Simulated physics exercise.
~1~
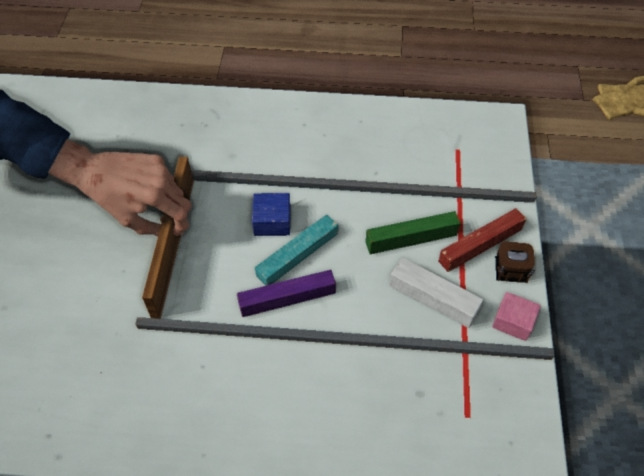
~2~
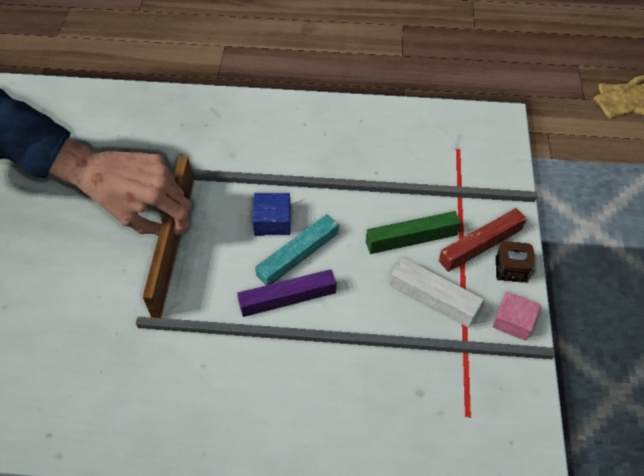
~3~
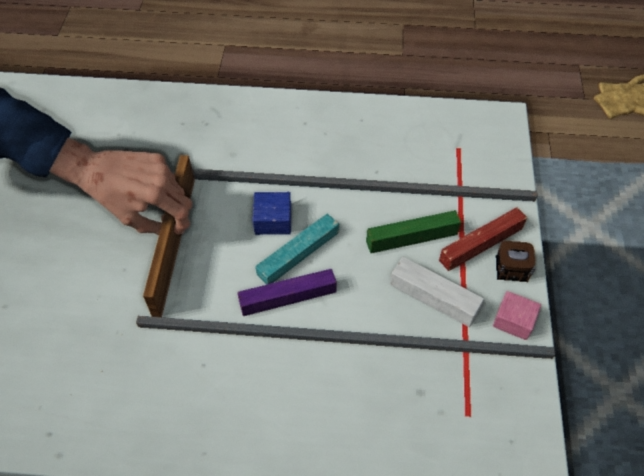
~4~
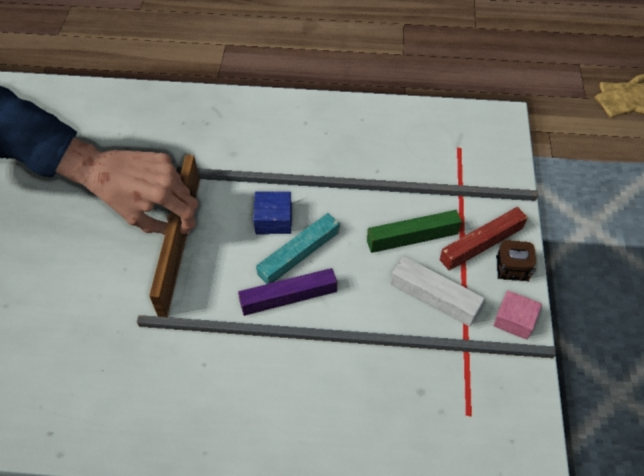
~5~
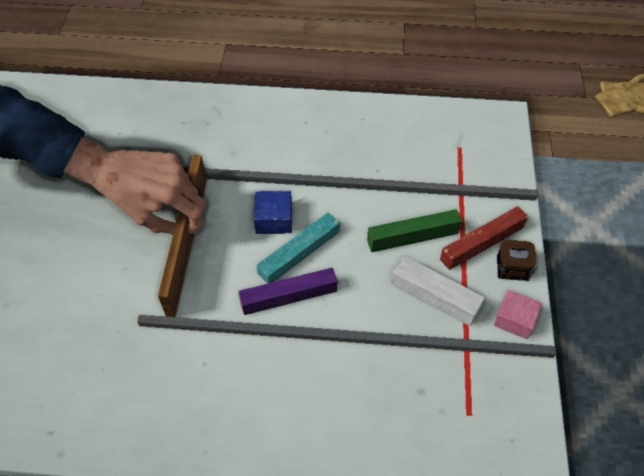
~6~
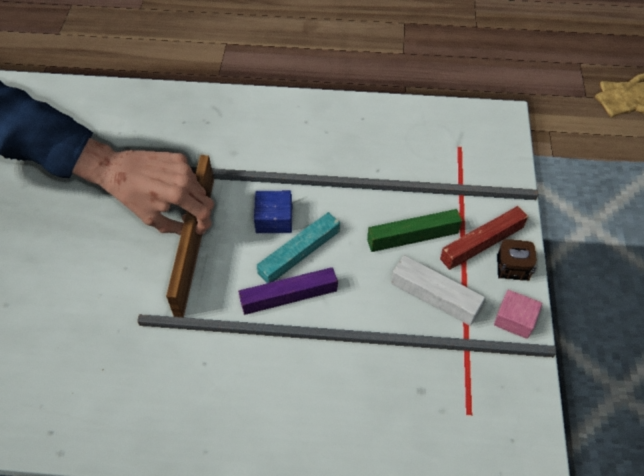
On a pale tabletop, a hand slides a wooden board slightly right between two rails, while the coloured bars and blocks stay still.
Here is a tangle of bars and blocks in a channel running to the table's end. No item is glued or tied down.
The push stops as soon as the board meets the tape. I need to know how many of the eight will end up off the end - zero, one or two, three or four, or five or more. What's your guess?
It sends over the edge three or four pieces.
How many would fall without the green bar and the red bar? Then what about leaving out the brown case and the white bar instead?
1 and 1.
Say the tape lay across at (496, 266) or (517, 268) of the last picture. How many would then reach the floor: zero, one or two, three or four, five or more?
Falls: Five or over, then five or more.
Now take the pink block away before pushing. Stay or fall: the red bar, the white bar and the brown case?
Well, the red bar topples off, the white bar topples off and the brown case topples off.
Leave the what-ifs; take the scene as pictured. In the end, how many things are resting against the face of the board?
It touches 3.
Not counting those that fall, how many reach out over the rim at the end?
I get 1.
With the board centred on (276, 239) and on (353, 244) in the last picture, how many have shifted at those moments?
The count reaches 3 first and 6 second.
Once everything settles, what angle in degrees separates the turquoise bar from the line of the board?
About 30°.
Early on, none off yet; brown case at rest near (516, 260); pink block at rest near (518, 314); red bar at rest near (484, 238).
A while later, none off yet; brown case at rest near (516, 260); pink block moving near (525, 318); red bar at rest near (484, 238).
Further along, one off so far; brown case travelled a little near (527, 265); pink block in the air near (562, 358); red bar travelled a little near (515, 233).
Finally, the number that fall off is three or four; lost, white bar, red bar, pink block and brown case.
